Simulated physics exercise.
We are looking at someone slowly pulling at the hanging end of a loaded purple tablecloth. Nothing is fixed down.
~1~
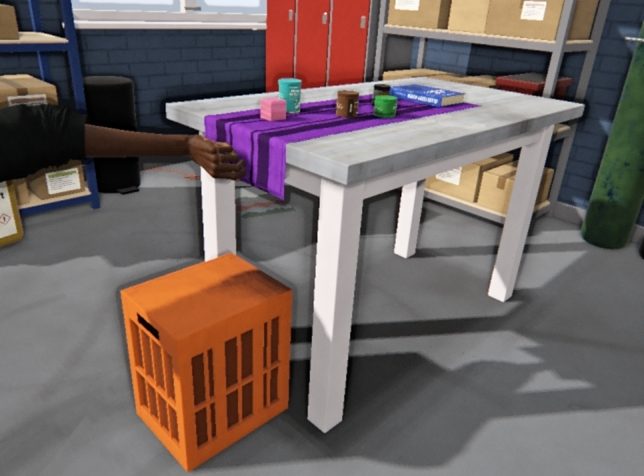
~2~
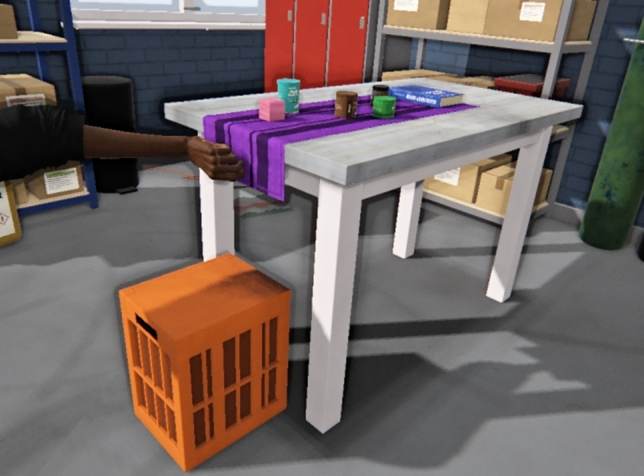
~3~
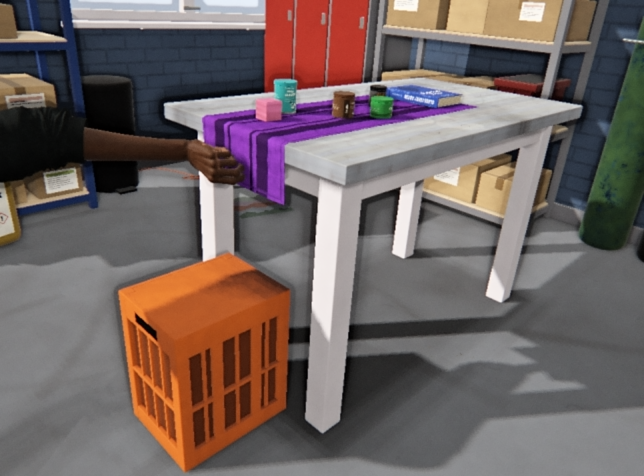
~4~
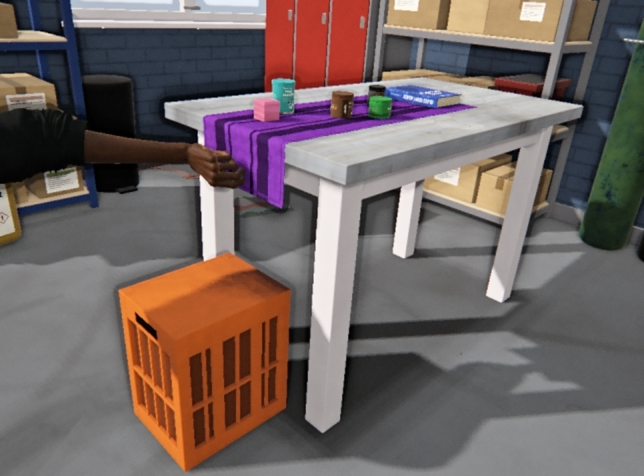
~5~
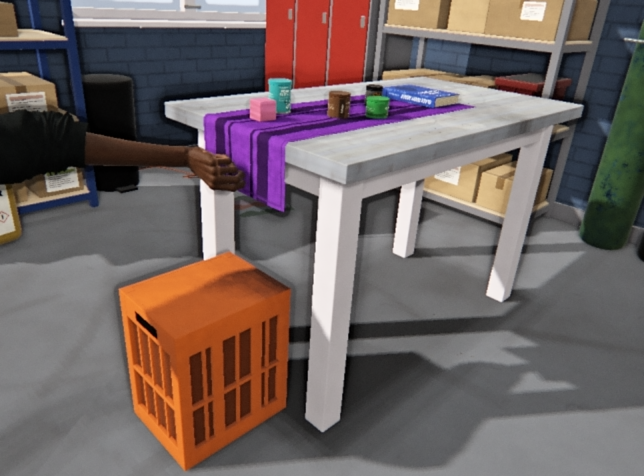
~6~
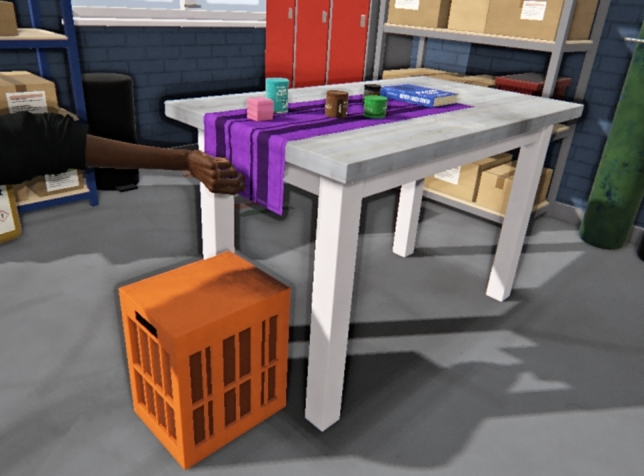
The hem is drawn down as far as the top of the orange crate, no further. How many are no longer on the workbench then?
The workbench loses two.
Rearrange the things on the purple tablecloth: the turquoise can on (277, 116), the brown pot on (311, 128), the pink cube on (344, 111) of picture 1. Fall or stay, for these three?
The turquoise can tumbles off, the brown pot falls, the pink cube survives.
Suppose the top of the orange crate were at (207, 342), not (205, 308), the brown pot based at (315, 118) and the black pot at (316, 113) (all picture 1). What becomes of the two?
The brown pot is carried off; the black pot drops off.
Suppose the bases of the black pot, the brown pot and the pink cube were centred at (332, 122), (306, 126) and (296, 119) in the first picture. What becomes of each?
The black pot comes down, the brown pot tumbles off, the pink cube tumbles off.
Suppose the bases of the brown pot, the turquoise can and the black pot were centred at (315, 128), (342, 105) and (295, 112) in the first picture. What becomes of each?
The brown pot comes down, the turquoise can stays on, the black pot comes down.
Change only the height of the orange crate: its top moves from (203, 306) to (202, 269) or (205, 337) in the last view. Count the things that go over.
The count: 1 and 3.
Early on, hem near (241, 217); all still up.
Midway, hem near (240, 250); pink cube gone.
Near the end, hem on the crate; pink cube and turquoise can gone.
Finally, hem on the crate; pink cube and turquoise can gone. The count of fallen things is two.
